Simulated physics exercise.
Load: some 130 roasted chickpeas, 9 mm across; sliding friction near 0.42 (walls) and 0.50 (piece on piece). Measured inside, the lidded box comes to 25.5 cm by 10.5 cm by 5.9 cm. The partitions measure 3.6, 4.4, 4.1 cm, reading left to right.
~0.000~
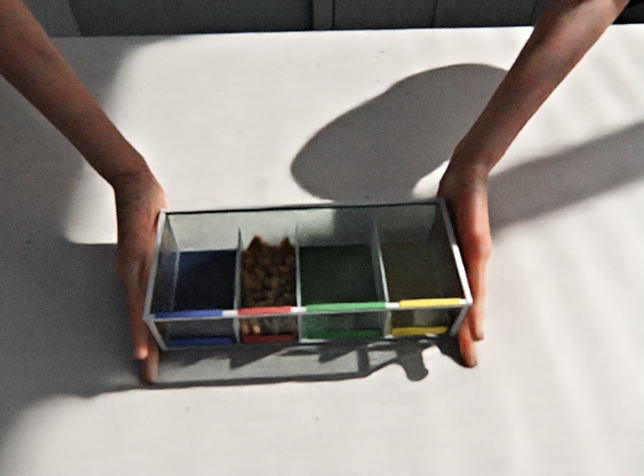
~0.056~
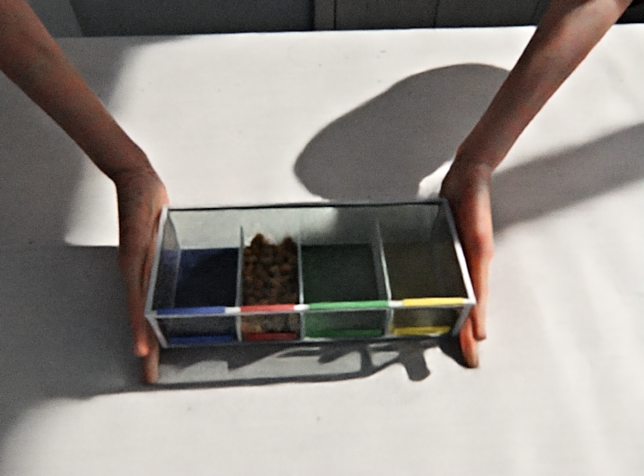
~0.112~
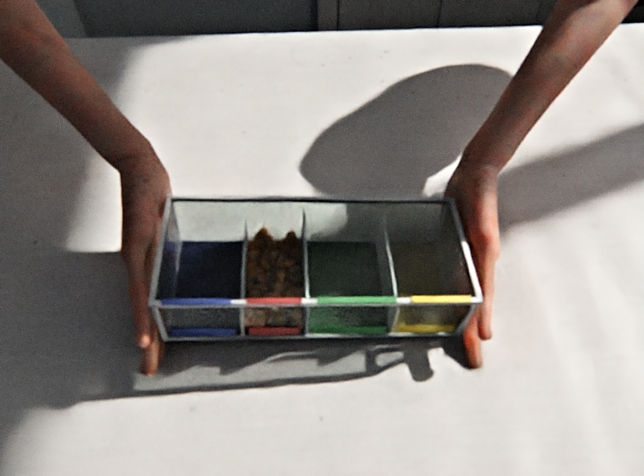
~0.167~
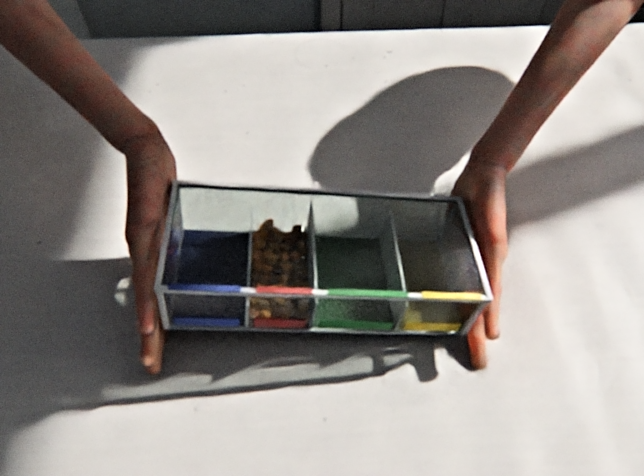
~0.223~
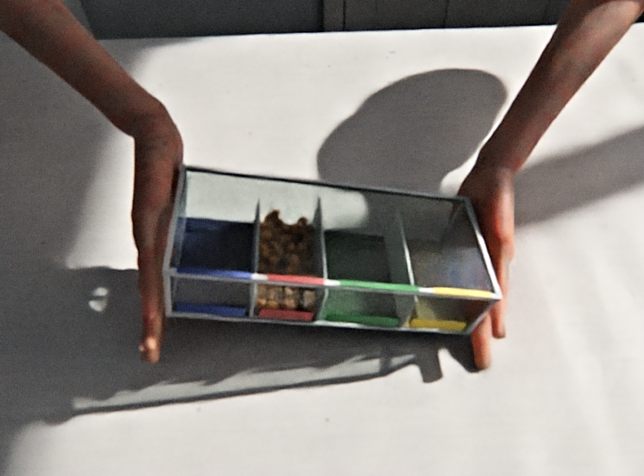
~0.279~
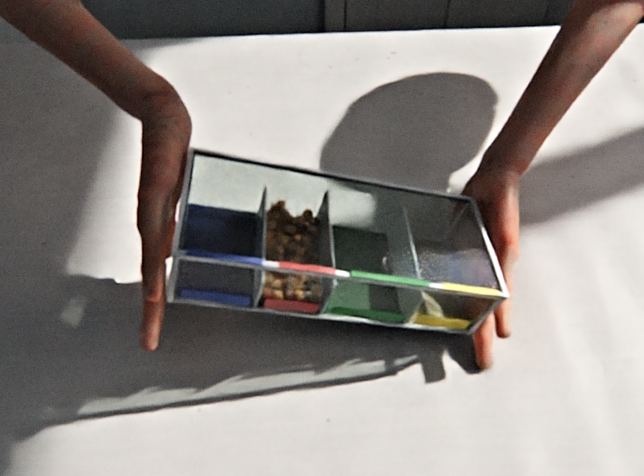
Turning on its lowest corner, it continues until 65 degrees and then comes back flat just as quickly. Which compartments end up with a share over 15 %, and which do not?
Red compartment over, blue compartment not over, green compartment not over, yellow compartment not over.
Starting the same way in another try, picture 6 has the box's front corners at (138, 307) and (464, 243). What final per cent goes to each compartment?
You'd see red at 100 percent, blue at 0, green at 0 and yellow at 0 percent.
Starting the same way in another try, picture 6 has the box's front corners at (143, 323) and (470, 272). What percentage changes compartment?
Estimate: Near 0 %.
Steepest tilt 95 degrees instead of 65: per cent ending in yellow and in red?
With that change, yellow ends at 15 percent while red ends at 70 percent.
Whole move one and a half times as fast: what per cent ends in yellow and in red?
That gives yellow 0 percent and red 95 percent.
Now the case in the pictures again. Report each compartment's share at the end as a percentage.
Red: 100%; blue: 0%; green: 0%; yellow: 0%.
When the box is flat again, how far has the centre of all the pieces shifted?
I'd put it at close to 1.0 cm.
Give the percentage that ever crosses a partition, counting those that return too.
The share comes out near 0 per cent.
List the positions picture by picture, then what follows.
Box tilt 0 degrees, front corners at (149, 316) and (466, 301); red 100 %, in the first picture.
Box tilt 1 degrees, front corners at (151, 312) and (469, 300), in the second picture.
Box tilt 4 degrees, front corners at (154, 302) and (476, 299), lowest corner right back, in the third picture.
Box tilt 8 degrees, front corners at (161, 287) and (486, 297), lowest corner right back, in the fourth picture.
Box tilt 13 degrees, front corners at (169, 270) and (495, 295), lowest corner right back, in the fifth picture.
Box tilt 17 degrees, front corners at (177, 251) and (502, 294), lowest corner right back; red 100 %. The box's pace is about 80 degrees a second, in the sixth picture.
Then, at 1.02 s, tilt 64 degrees; red 100 %.
Then, at 1.51 s, tilt 27 degrees; red 100 %.
After 2.07 s, tilt 0 degrees; red 100 %.
In the end, at 2.4 s, red 100 %, blue 0 %, green 0 %, yellow 0 %.
